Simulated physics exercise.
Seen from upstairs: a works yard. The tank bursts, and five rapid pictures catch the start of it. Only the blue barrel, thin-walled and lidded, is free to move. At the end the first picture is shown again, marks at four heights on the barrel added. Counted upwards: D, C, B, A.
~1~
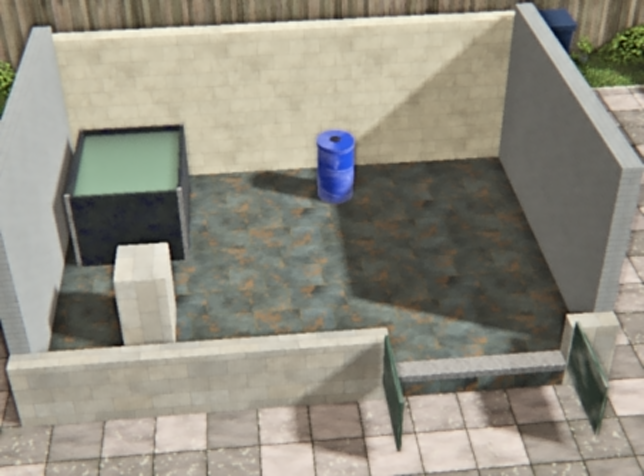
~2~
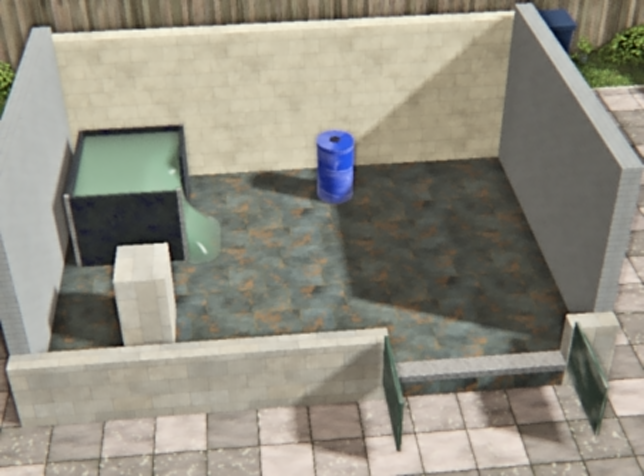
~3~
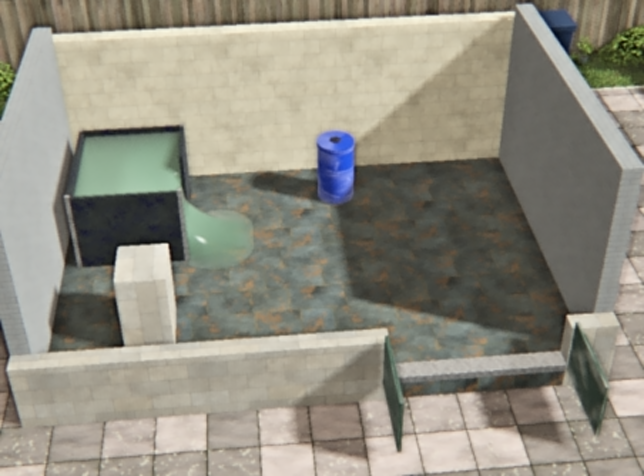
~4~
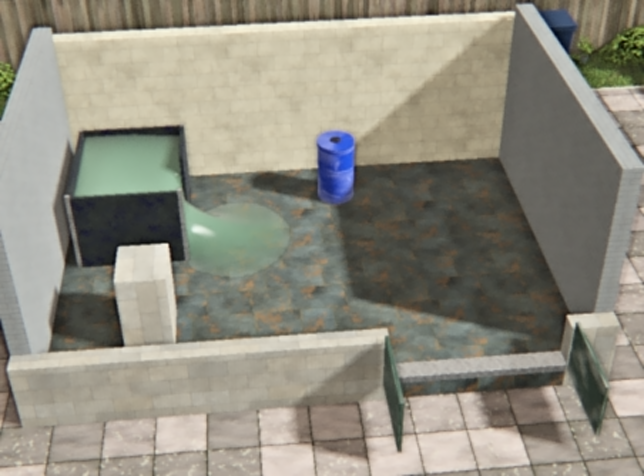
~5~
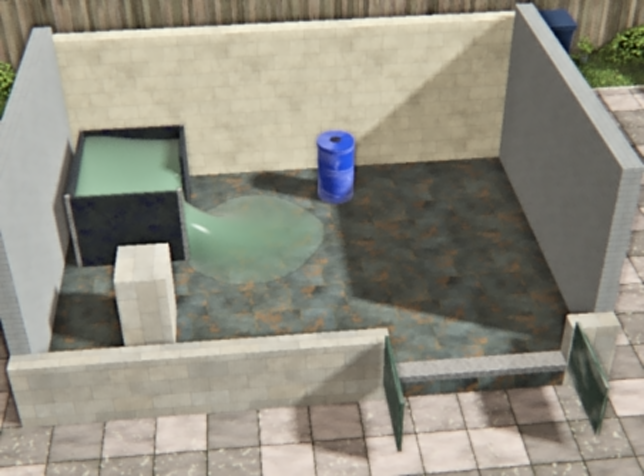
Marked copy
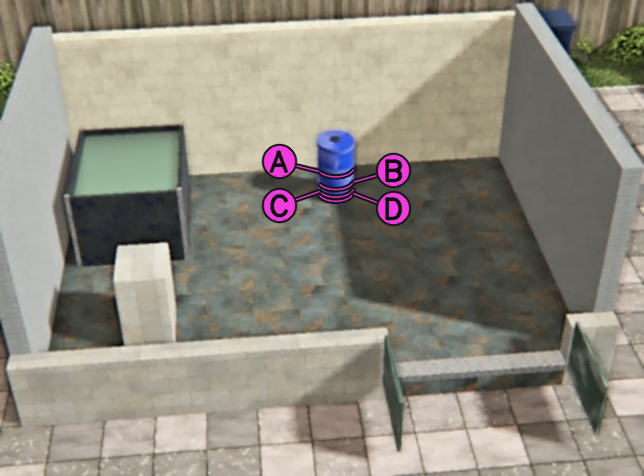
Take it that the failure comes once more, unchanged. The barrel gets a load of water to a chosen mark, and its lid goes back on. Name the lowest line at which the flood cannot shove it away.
A.
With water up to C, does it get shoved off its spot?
Yes, that goes wrong.
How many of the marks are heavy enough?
One of the four.
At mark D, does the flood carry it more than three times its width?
Yes, clearly.
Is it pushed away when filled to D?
Yes, it does.
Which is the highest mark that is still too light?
Mark B.
On the marked copy, A at (337, 176); B at (337, 189); C at (337, 197); D at (337, 201); from the bottom up D, C, B, A.
With A, it does not move.
With B, it is pushed about its own width away.
With C, it is pushed about 5 times its own width away.
With D, it is pushed about 5 times its own width away.
